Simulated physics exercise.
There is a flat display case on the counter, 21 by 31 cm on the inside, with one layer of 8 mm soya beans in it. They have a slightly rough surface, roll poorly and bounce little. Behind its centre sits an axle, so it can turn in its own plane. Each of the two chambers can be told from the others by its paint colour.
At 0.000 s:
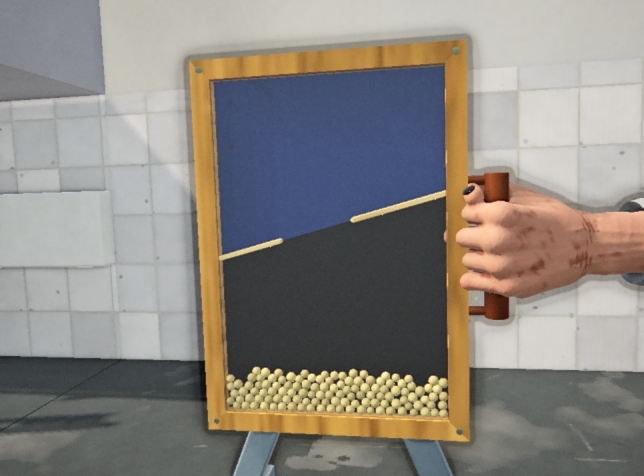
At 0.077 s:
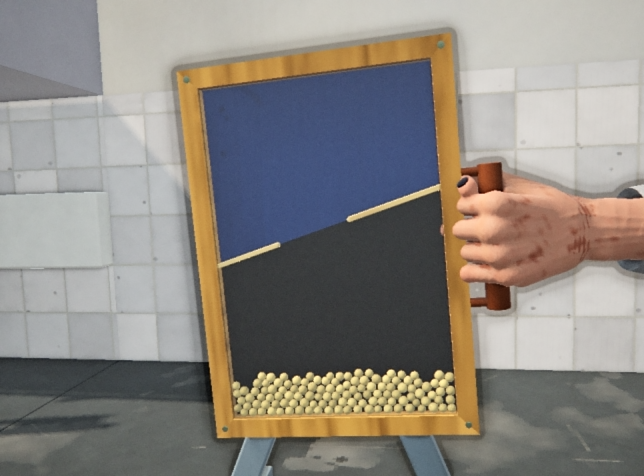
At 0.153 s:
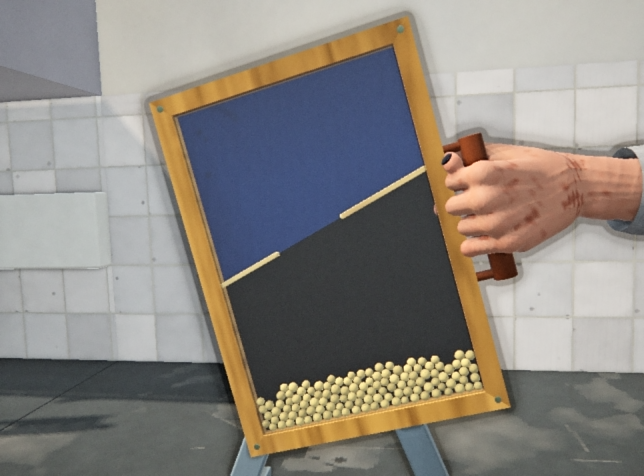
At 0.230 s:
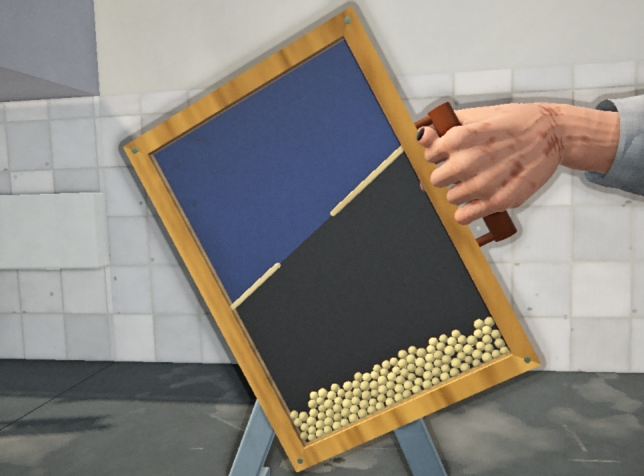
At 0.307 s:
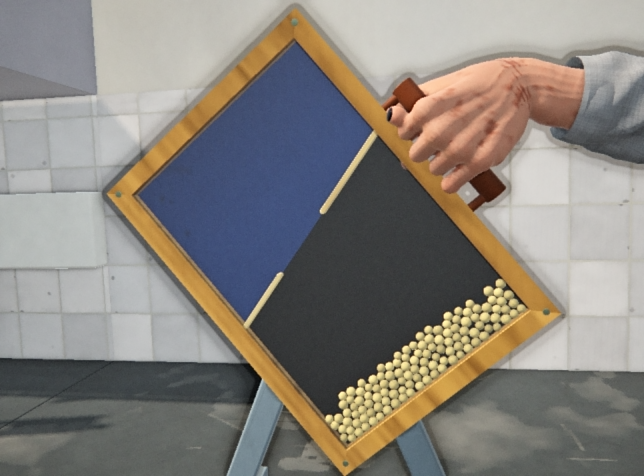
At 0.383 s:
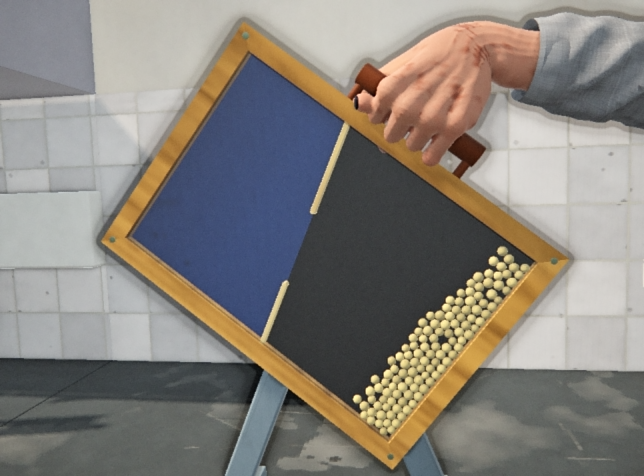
In this clip, a hand grips a handle on the right side of a wood-framed case with blue and black sections, turning it steadily anticlockwise while the pale beads inside bank along its black end, towards the lower right.
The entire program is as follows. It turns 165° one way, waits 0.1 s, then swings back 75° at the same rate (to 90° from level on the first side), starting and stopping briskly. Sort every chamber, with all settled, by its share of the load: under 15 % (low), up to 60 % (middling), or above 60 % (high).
Blue: Up to 60 %; black: Up to 60 %.
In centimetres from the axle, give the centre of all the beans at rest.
It lies close to 4 centimetres left and 8 centimetres below.
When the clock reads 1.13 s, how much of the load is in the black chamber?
Close to 85 per cent of the load.
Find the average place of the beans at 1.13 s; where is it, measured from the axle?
Position estimate: Right 7 cm, above 1 cm.
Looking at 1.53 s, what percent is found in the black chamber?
I'd put it around 50 in a hundred.
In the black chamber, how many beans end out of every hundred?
About 50 per cent.
By 1.13 s, it stands 165° anticlockwise; the beans' middle is 7 cm right of and 1 cm above the centre; blue 15 %, black 85 %.
By 1.53 s, it stands 127° anticlockwise; the beans' middle is in line with and 8 cm below the centre; blue 50 %, black 50 %.
By 1.83 s, it stands 90° anticlockwise; the beans' middle is 5 cm left of and 7 cm below the centre; blue 50 %, black 50 %.
All still by 3.3 s, it stands 90° anticlockwise; blue 50 %, black 50 %.
